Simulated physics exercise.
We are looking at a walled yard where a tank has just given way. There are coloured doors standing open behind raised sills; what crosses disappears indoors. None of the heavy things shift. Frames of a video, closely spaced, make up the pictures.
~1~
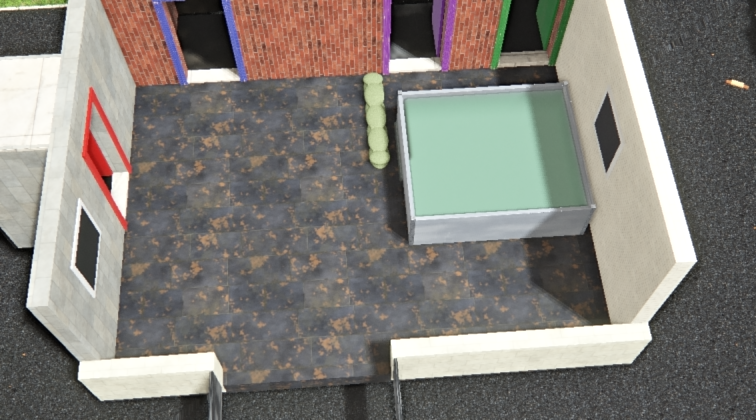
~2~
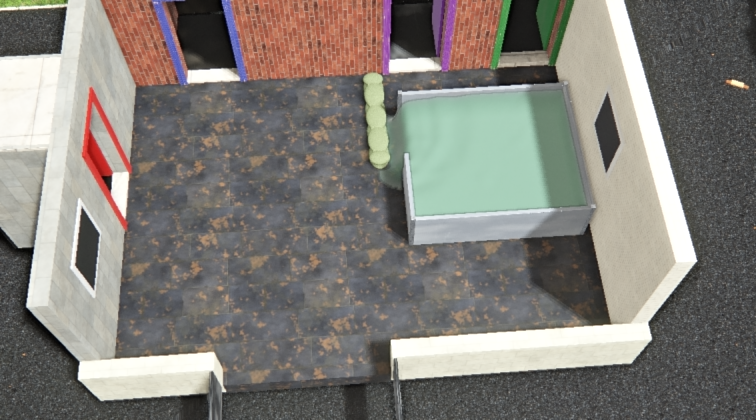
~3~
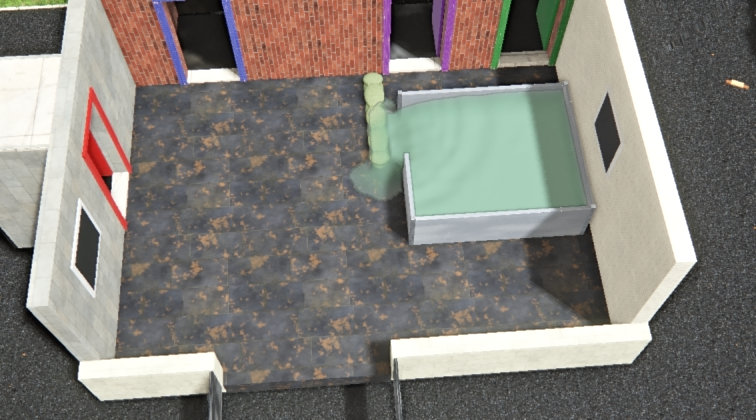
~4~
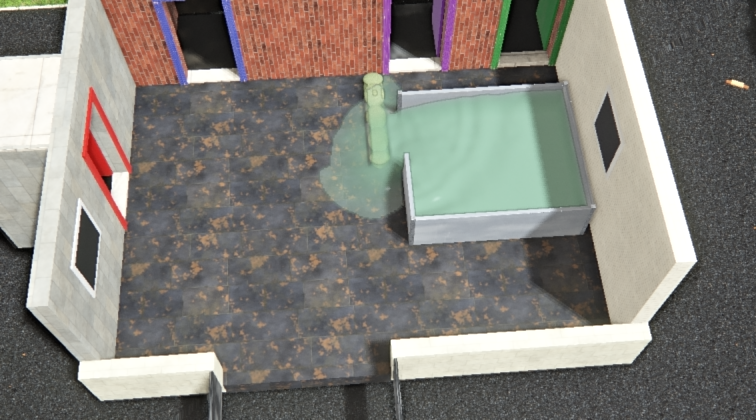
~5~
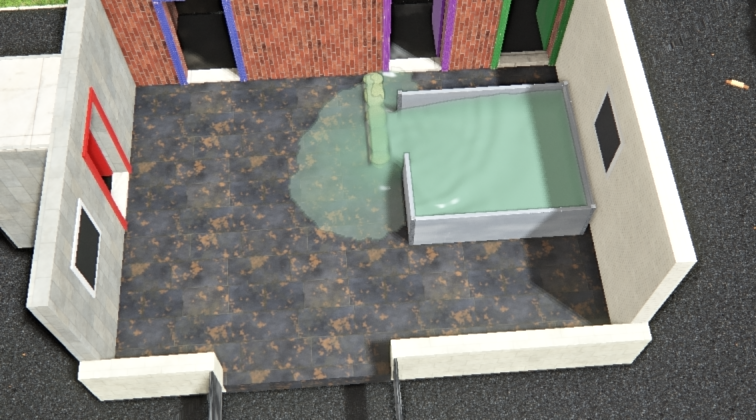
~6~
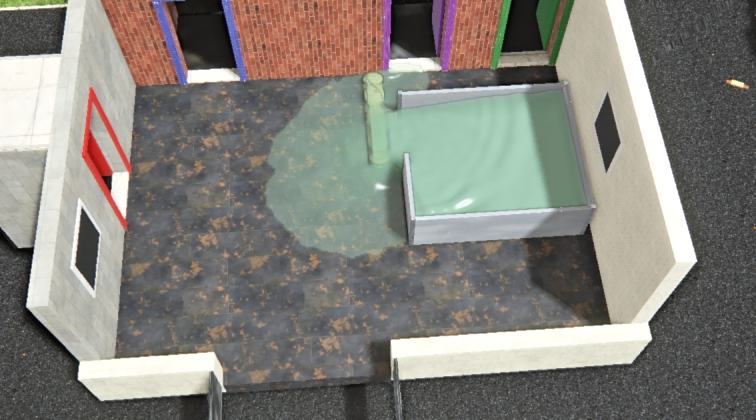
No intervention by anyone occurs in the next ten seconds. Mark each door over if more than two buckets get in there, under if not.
Red door - over; purple door - over; blue door - over; green door - under.
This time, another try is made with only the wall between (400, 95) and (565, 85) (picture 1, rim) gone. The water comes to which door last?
Latest of all is the red door.
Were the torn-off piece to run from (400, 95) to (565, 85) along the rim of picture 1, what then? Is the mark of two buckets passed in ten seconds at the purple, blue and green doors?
The purple door exceeds the mark; the blue door falls short; the green door exceeds the mark.
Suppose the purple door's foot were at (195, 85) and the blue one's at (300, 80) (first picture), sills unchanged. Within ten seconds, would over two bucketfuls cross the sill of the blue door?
As I see it, blue door crosses the line.
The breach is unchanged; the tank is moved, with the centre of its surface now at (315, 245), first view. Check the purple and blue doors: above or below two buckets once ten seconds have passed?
Then: The purple door is under, the blue door takes more.
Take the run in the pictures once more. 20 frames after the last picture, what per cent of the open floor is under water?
Estimate: Near 75 %.
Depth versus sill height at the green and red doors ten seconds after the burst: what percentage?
In order: Roughly 80 and 100 in a hundred.
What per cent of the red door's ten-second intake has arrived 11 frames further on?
Estimated share: About 5 %.
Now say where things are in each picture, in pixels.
The first frame shows still water in the open tank at (492, 151).
In the second frame, water pours out at (404, 142) and has run to (392, 184).
In the third frame, the front is at (385, 101), out from the gap at (404, 144).
In the fourth frame, water pours out at (404, 144) and has run to (383, 78).
In the fifth frame, the front is at (295, 192), out from the gap at (404, 144).
In the sixth frame, the front is at (273, 204), out from the gap at (404, 143).
A moment on, water covers 45 % of the floor; the red door not reached, the purple door under two buckets in, the blue door not reached, the green door not reached.
Next, water covers 70 % of the floor; the red door under two buckets in, the purple door over two buckets in, the blue door under two buckets in, the green door wet at the sill, nothing in.
Then, water covers 75 % of the floor; the red door over two buckets in, the purple door far over two buckets in, the blue door under two buckets in, the green door wet at the sill, nothing in.
Later, water covers 80 % of the floor; the red door far over two buckets in, the purple door far over two buckets in, the blue door over two buckets in, the green door wet at the sill, nothing in.
In the end, water covers 95 % of the floor; the red door far over two buckets in, the purple door far over two buckets in, the blue door over two buckets in, the green door wet at the sill, nothing in.
